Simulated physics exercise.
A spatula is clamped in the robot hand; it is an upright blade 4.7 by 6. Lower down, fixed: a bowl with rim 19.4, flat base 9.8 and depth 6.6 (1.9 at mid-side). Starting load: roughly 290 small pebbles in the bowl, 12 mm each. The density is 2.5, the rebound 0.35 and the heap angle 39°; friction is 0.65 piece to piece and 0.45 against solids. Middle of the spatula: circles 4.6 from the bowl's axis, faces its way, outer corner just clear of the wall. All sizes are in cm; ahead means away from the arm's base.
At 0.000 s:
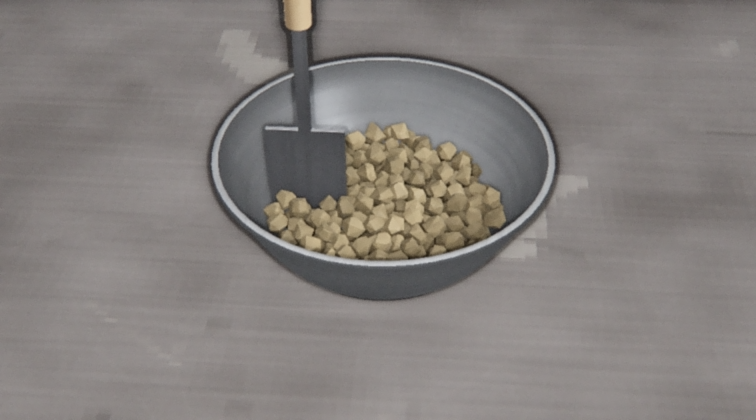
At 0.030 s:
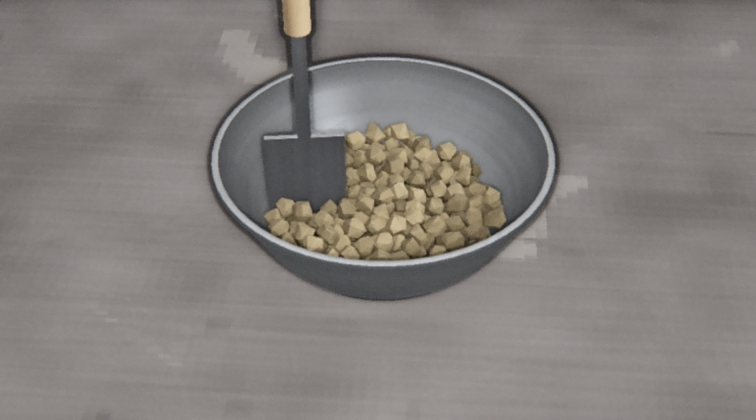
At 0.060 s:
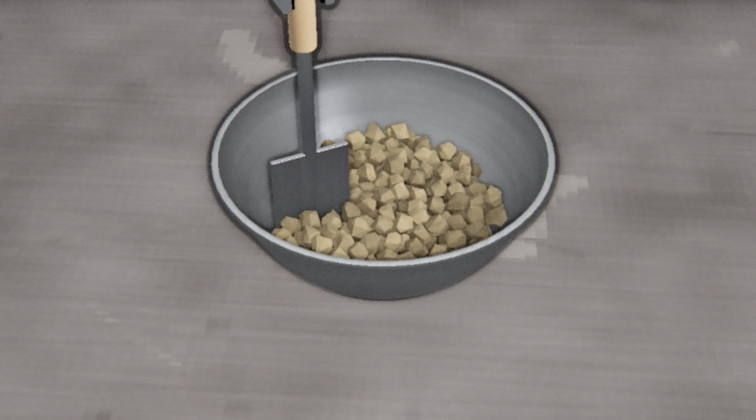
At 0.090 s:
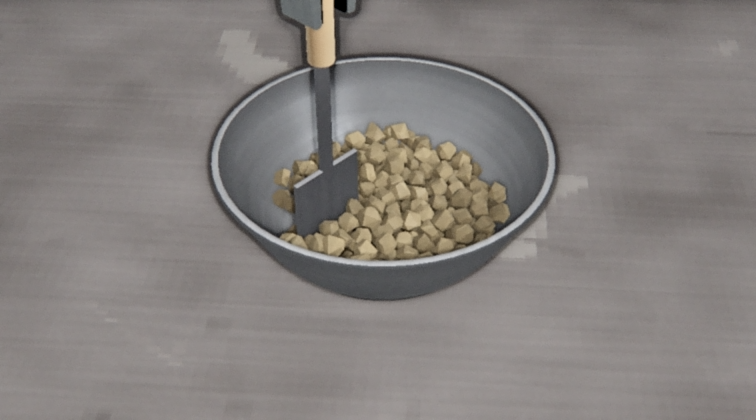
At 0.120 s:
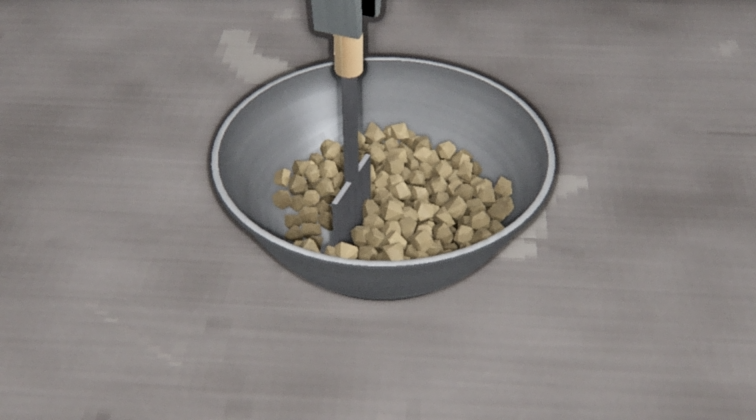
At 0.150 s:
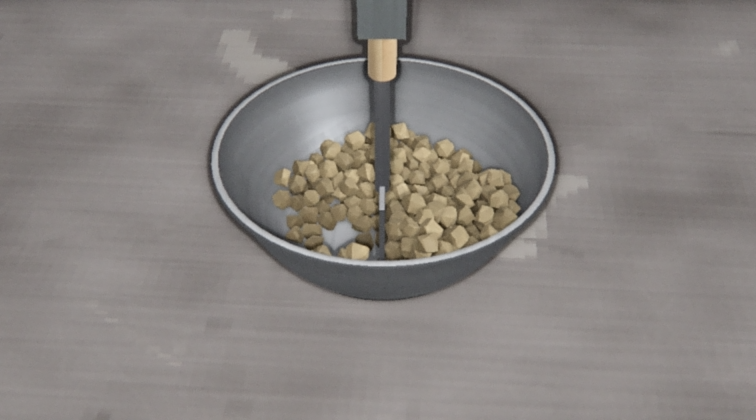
To begin with, a dark flat spatula with a wooden handle stands at the left side of a grey bowl of small tan chunks. The gripper holding it sweeps the blade toward the viewer and rightward through the pile, turning it edge-on near the middle while nearby chunks shift slightly.
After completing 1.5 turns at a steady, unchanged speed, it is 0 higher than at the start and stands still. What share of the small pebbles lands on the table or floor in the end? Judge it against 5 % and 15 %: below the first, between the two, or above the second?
Above 15 %.
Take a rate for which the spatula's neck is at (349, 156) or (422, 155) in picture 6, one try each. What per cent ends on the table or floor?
Some 20 and 40 per cent respectively.
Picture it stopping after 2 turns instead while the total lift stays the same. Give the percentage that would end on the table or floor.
35 %.
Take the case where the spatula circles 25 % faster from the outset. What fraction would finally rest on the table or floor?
I'd expect about 40 %.
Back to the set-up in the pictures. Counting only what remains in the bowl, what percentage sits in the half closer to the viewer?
About 30 %.
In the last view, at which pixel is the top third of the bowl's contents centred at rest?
Close to (453, 150).
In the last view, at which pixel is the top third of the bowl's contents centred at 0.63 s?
It is centred roughly at (399, 243).
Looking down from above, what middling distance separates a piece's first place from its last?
Near 11 cm.
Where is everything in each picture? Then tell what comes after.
The first picture shows the spatula neck at (304, 108), 0° round; upper third of the load around (392, 195), from x 275 to 495, top at y 130; 292 in the bowl.
The second picture shows the spatula neck at (303, 115), 8° round; upper third of the load around (389, 195), from x 275 to 495, top at y 130.
The third picture shows the spatula neck at (308, 131), 29° round; upper third of the load around (387, 209), from x 280 to 495, top at y 130.
The fourth picture shows the spatula neck at (325, 146), 50° round; upper third of the load around (395, 216), from x 285 to 500, top at y 130.
The fifth picture shows the spatula neck at (351, 156), 72° round; upper third of the load around (410, 223), from x 285 to 505, top at y 130.
The sixth picture shows the spatula neck at (382, 160), 94° round; upper third of the load around (433, 215), from x 285 to 510, top at y 130; 292 in the bowl.
After 0.39 s, 266° round, highest piece 9 above the table; 253 in the bowl, 12 on the table or floor, 27 in flight or on the tool.
After 0.63 s, 79° round, highest piece 8 above the table; 224 in the bowl, 58 on the table or floor, 10 in flight or on the tool.
After 0.95 s, 180° round, highest piece 6 above the table; 204 in the bowl, 88 on the table or floor.
After 1.65 s, 180° round, highest piece 6 above the table; 204 in the bowl, 88 on the table or floor.
In the end, 204 in the bowl, 88 on the table or floor. That is 30 % on the table or floor.
